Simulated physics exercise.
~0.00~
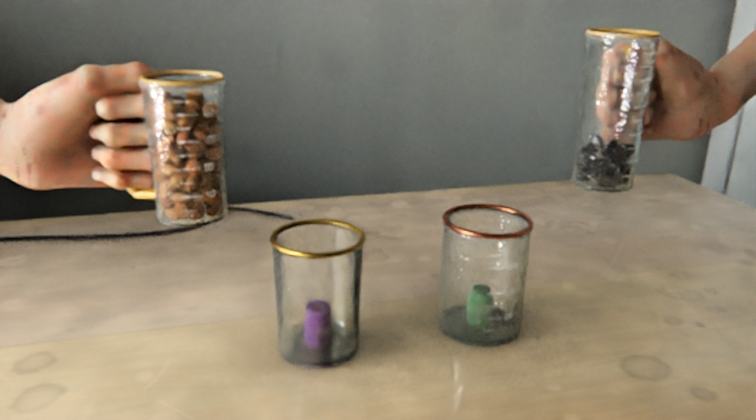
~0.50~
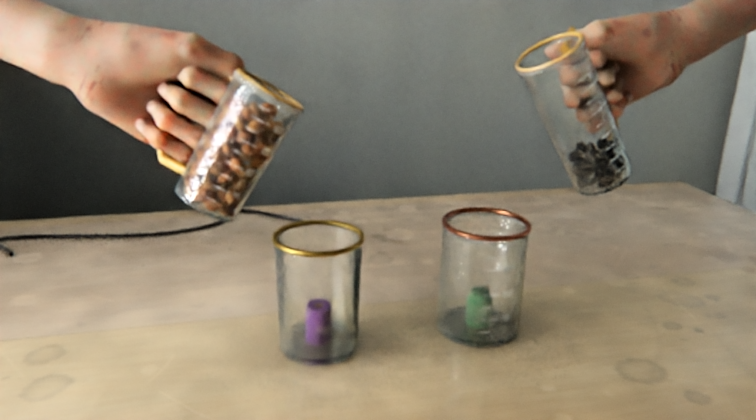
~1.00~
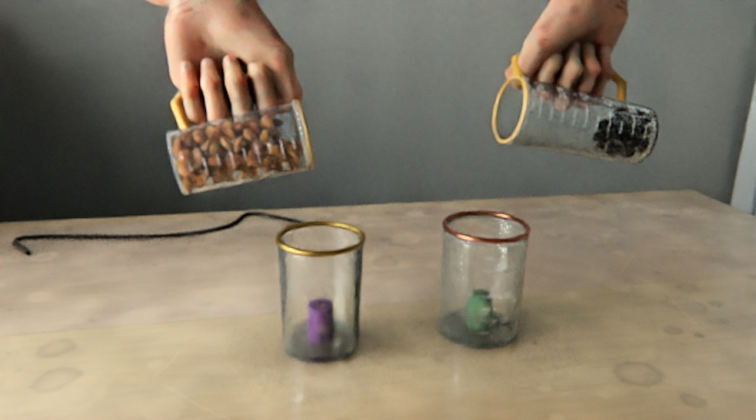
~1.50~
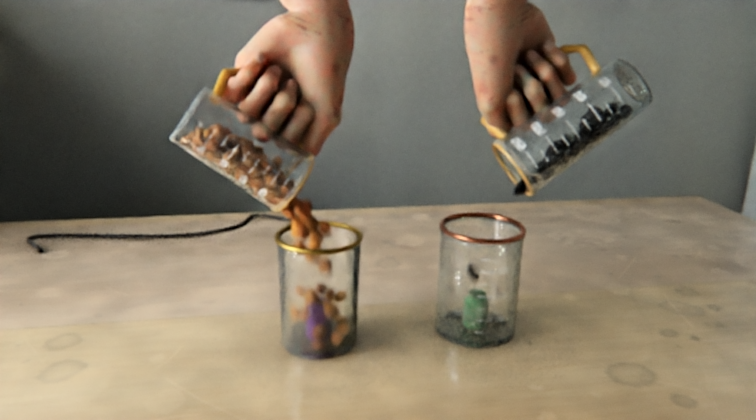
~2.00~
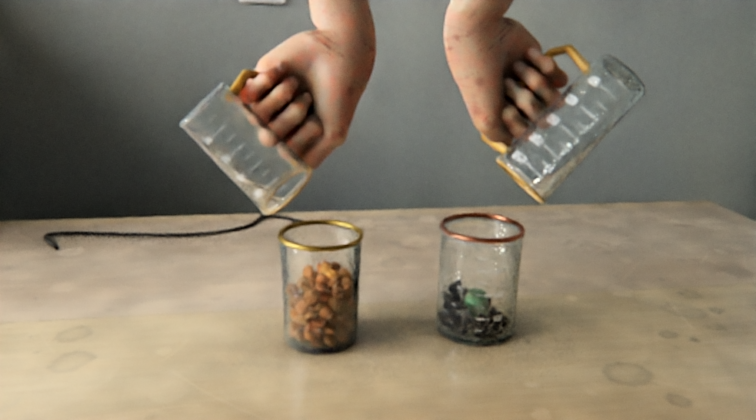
Two hands tip cups into clear containers, covering the purple object but not the green.
